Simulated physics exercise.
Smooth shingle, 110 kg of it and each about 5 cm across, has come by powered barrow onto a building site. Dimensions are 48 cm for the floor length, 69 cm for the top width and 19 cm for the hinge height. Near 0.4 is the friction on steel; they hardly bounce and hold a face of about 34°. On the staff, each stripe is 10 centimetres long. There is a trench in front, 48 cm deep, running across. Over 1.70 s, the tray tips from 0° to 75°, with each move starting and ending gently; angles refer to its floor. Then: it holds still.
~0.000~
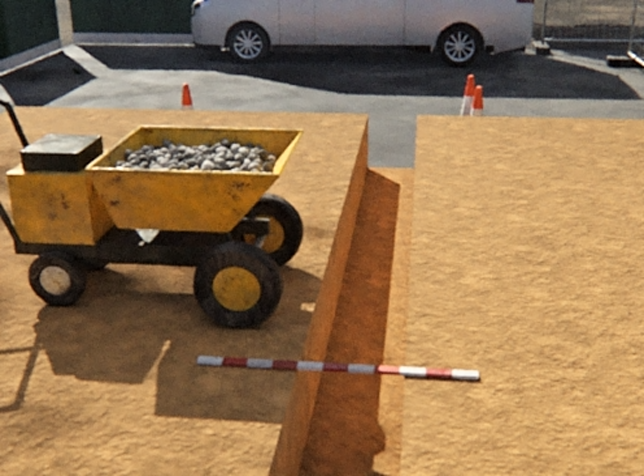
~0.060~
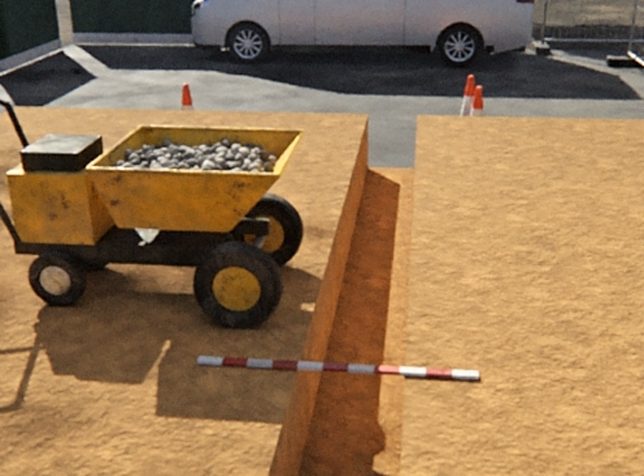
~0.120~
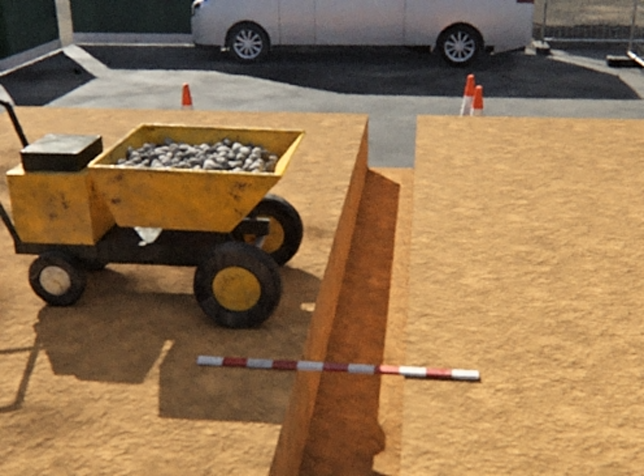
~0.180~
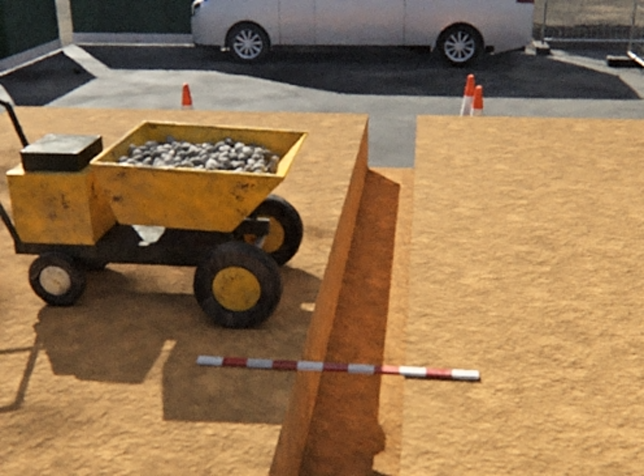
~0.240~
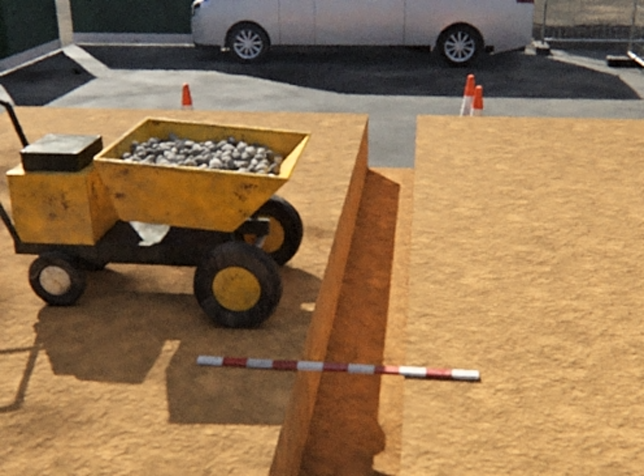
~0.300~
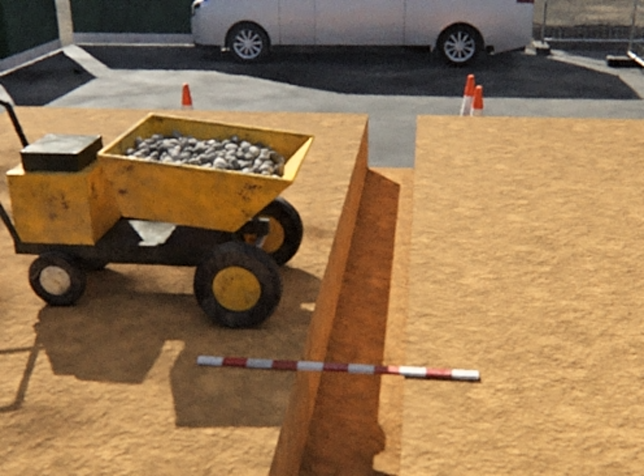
A yellow barrow's tray of grey stones tilts slightly to the right beside a trench.
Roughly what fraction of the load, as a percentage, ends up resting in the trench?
Roughly 57 per cent of the load.
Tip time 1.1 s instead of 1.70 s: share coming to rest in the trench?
I'd put it at roughly 50 per cent.
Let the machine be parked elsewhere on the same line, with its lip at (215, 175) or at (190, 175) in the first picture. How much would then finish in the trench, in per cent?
It'd be around 100 per cent and after that around 95 per cent.
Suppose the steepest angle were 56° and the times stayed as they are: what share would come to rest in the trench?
Around 60 per cent would finish in the trench.
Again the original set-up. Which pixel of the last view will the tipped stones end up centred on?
Roughly (400, 374), I'd say.
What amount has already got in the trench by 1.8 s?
Some 40 per cent.
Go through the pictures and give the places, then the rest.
Lip at (279, 176), floor tilted 0°, highest stones at (191, 156), in the first picture.
Lip at (279, 176), floor tilted 0°, highest stones at (191, 155); the stones move at 0.1 m/s on average, in the second picture.
Lip at (281, 177), floor tilted 1°, highest stones at (176, 154); the stones move at 0.1 m/s on average, in the third picture.
Lip at (284, 178), floor tilted 2°, highest stones at (166, 152); the stones move at 0.2 m/s on average, in the fourth picture.
The tray is at 4°, its lip at (288, 180); the top of the load is at (167, 149); the stones move at 0.3 m/s on average, in the fifth picture.
The tray is at 6°, its lip at (292, 182); the top of the load is at (164, 146); the stones move at 0.3 m/s on average, in the sixth picture.
After 1.3 s the floor is at 63°; 96 % in the tray, 4 % in the trench; the foremost stones are at (399, 295).
After 1.8 s the floor is at 75°; 22 % in the tray, 40 % in the trench, 38 % past the trench; the foremost stones are at (539, 322).
After 2.2 s the floor is at 75°; 3 % in the tray, 54 % in the trench, 44 % past the trench; the foremost stones are at (596, 320).
After 4.1 s the floor is at 75°; 0 % in the tray, 57 % in the trench, 43 % past the trench; the foremost stones are at (613, 322).
